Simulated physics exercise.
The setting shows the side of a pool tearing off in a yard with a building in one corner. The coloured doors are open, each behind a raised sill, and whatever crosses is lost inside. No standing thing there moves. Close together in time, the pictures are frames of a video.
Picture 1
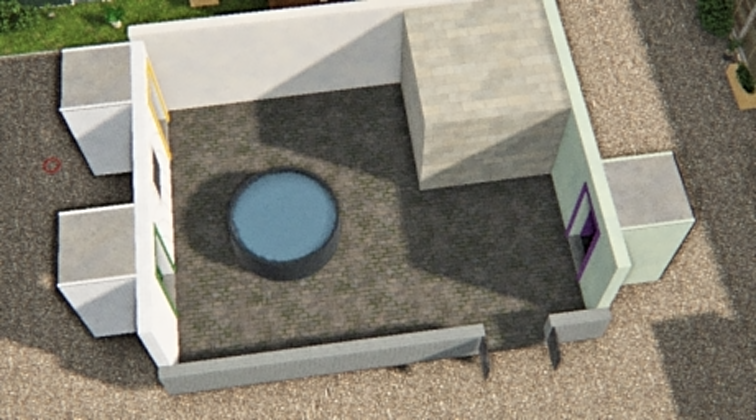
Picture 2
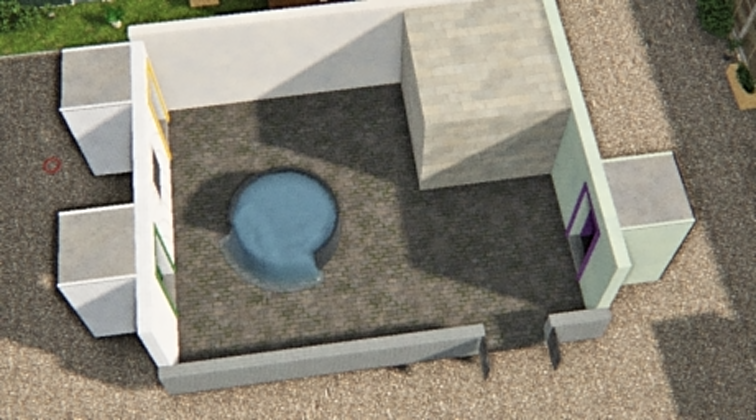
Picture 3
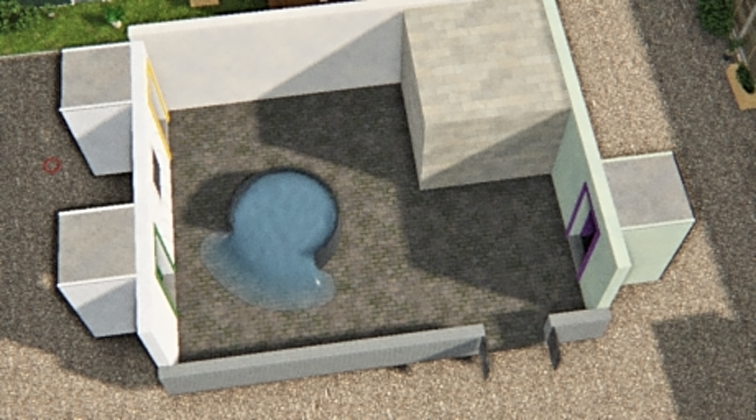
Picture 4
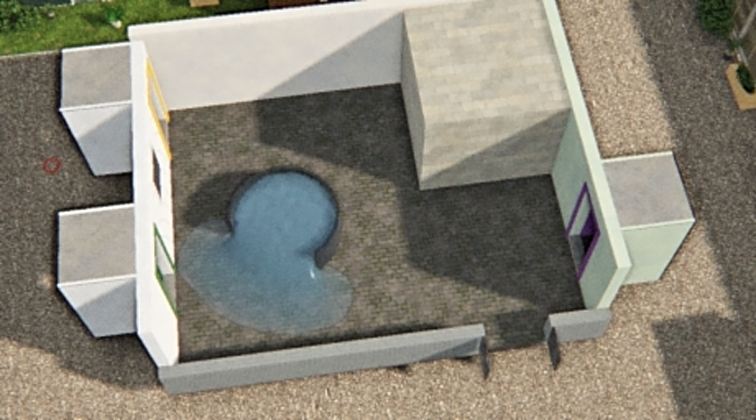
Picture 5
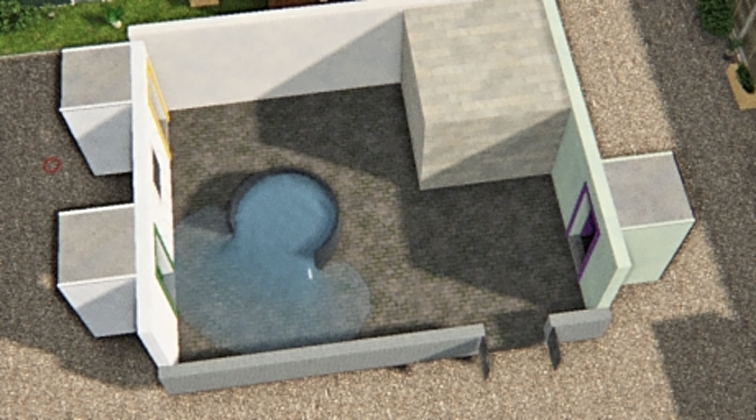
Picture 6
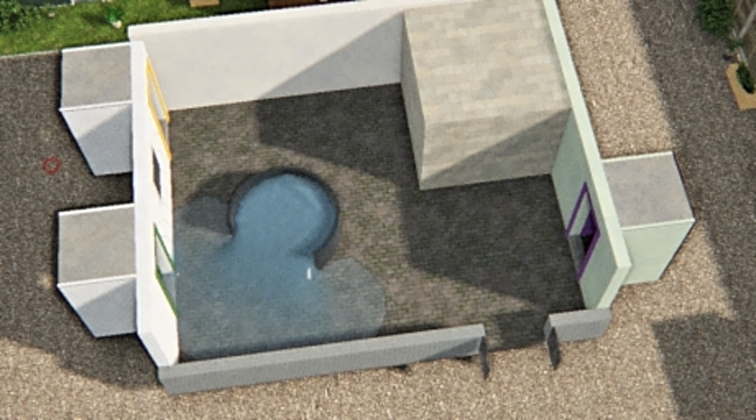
In a walled yard, a round pool's side opens and water spreads across the paving.
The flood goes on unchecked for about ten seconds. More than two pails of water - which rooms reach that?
In order: The purple door does not surpass two buckets; the yellow door does not surpass two buckets; the green door surpasses two buckets.
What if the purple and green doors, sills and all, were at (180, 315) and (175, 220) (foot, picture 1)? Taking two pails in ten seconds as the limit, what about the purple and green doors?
Purple: Comes in high; green: Comes in high.
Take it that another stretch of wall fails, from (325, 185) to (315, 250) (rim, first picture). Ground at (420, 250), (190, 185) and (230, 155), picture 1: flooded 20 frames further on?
So that's waterlogged for the first, left bare for the second and left bare for the third.
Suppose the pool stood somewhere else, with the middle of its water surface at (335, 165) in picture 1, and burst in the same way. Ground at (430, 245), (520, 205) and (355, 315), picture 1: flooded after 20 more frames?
So, in the order given, I'd say unaffected, unaffected, soaked through.
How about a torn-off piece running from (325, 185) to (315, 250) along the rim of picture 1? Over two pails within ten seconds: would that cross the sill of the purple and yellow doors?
Note: Purple door crosses the line, yellow door misses the line.
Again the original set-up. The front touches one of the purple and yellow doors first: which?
I'd say the one in yellow.
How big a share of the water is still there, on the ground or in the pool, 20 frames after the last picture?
84 % or so.
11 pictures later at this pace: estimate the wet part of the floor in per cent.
About 35 %.
A moment on, water covers 25 % of the floor; the purple door not reached, the yellow door not reached, the green door far over two buckets in.
Next, water covers 35 % of the floor; the purple door not reached, the yellow door wet at the sill, nothing in, the green door far over two buckets in.
Then, water covers 50 % of the floor; the purple door not reached, the yellow door wet at the sill, nothing in, the green door far over two buckets in.
Later, water covers 80 % of the floor; the purple door wet at the sill, nothing in, the yellow door wet at the sill, nothing in, the green door far over two buckets in.
In the end, water covers 100 % of the floor; the purple door wet at the sill, nothing in, the yellow door wet at the sill, nothing in, the green door far over two buckets in.
